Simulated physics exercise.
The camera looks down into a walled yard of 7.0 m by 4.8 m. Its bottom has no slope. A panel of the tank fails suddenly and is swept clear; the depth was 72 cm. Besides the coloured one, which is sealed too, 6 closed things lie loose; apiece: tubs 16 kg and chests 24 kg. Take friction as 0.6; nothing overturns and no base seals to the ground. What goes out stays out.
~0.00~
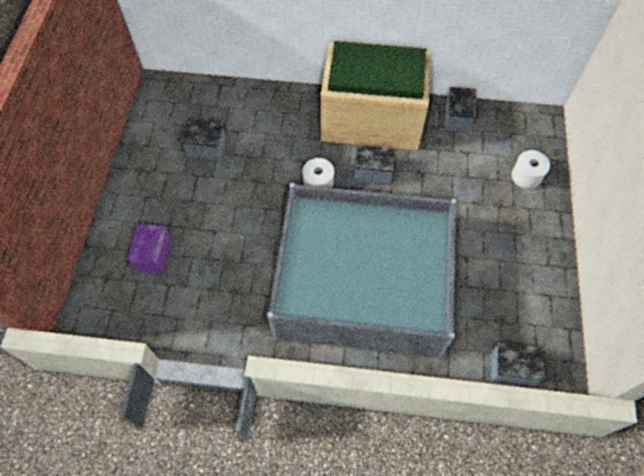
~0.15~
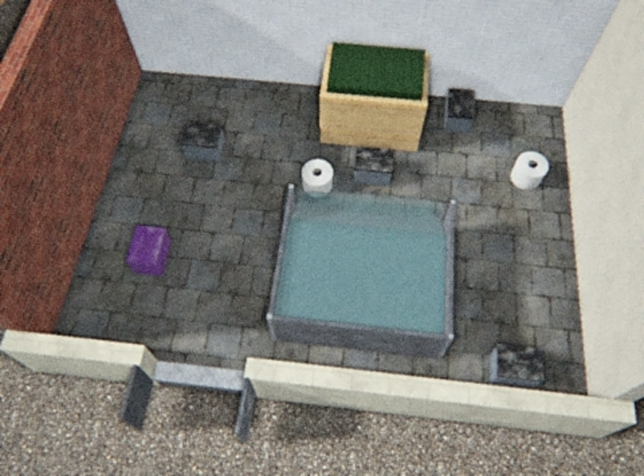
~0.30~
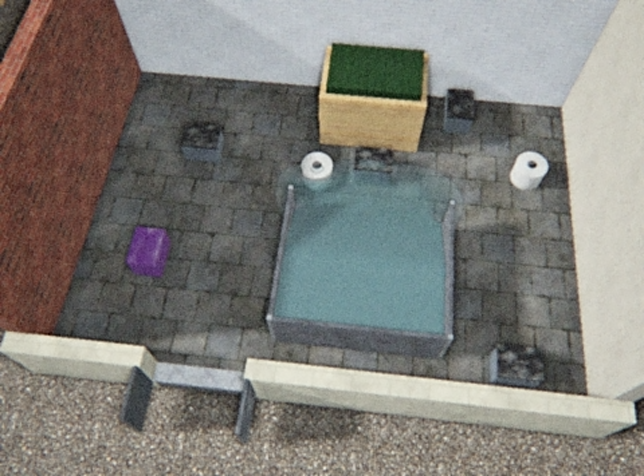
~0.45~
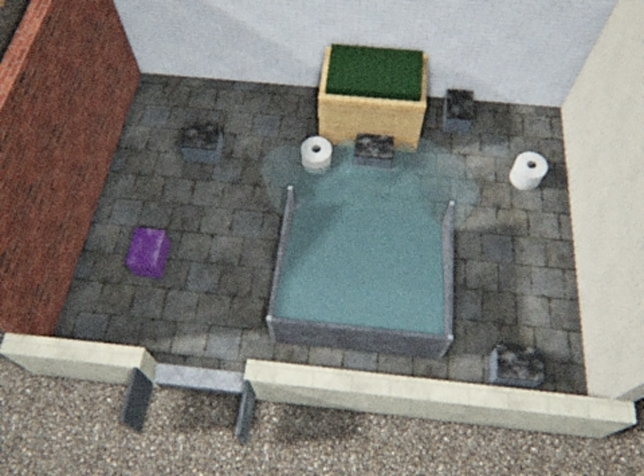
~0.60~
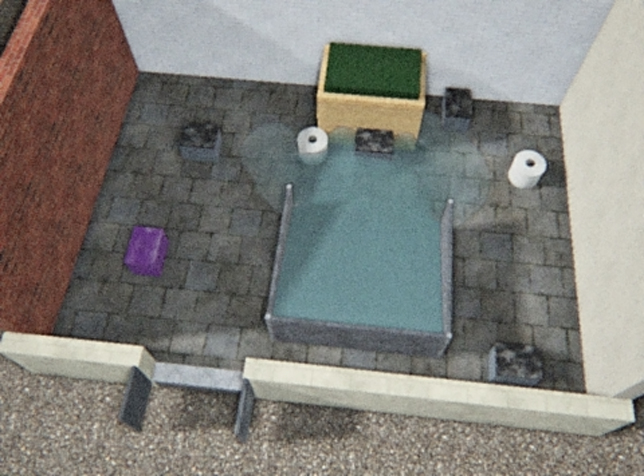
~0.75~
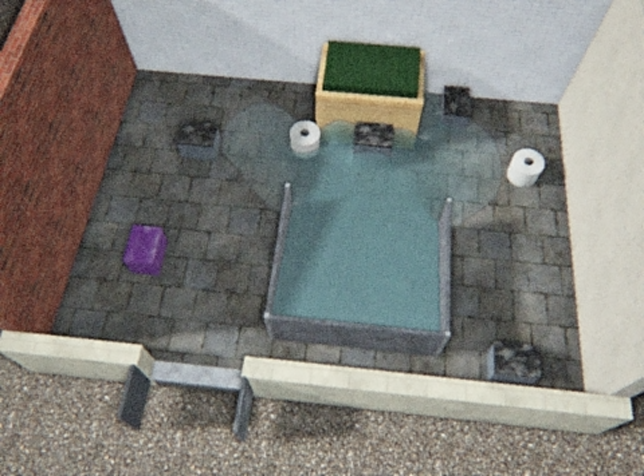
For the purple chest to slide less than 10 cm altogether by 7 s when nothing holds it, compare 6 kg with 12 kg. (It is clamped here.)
Verdict: Neither weight holds it.
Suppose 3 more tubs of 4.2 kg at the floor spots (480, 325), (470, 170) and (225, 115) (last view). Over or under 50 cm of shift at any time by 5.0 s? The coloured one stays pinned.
In turn: Short of it, past it, past it.
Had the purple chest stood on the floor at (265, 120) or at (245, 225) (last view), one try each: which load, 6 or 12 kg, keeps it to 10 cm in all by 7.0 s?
In turn: Neither is enough; neither is enough.
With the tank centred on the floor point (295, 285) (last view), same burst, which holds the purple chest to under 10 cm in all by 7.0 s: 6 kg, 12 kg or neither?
In that case neither load is enough.
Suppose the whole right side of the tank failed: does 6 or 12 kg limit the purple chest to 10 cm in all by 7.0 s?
In that case the smaller load will do.
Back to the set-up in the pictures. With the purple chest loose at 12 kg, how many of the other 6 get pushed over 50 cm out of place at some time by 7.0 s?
6 of them.
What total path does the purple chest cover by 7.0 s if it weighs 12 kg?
Some 200 cm in all.
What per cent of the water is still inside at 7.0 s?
About 98 per cent.
After 1.4 s the purple chest would be 0 cm from its start with 6 kg and 0 cm from its start with 12 kg; 0 cm of water round it then.
After 3.1 s the purple chest would be 0 cm from its start with 6 kg and 0 cm from its start with 12 kg; 1 cm of water round it then.
After 4.9 s the purple chest would be 74 cm from its start with 6 kg and 72 cm from its start with 12 kg; 5 cm of water round it then.
After 7.0 s the purple chest would be 180 cm from its start with 6 kg and 171 cm from its start with 12 kg; 12 cm of water round it then.
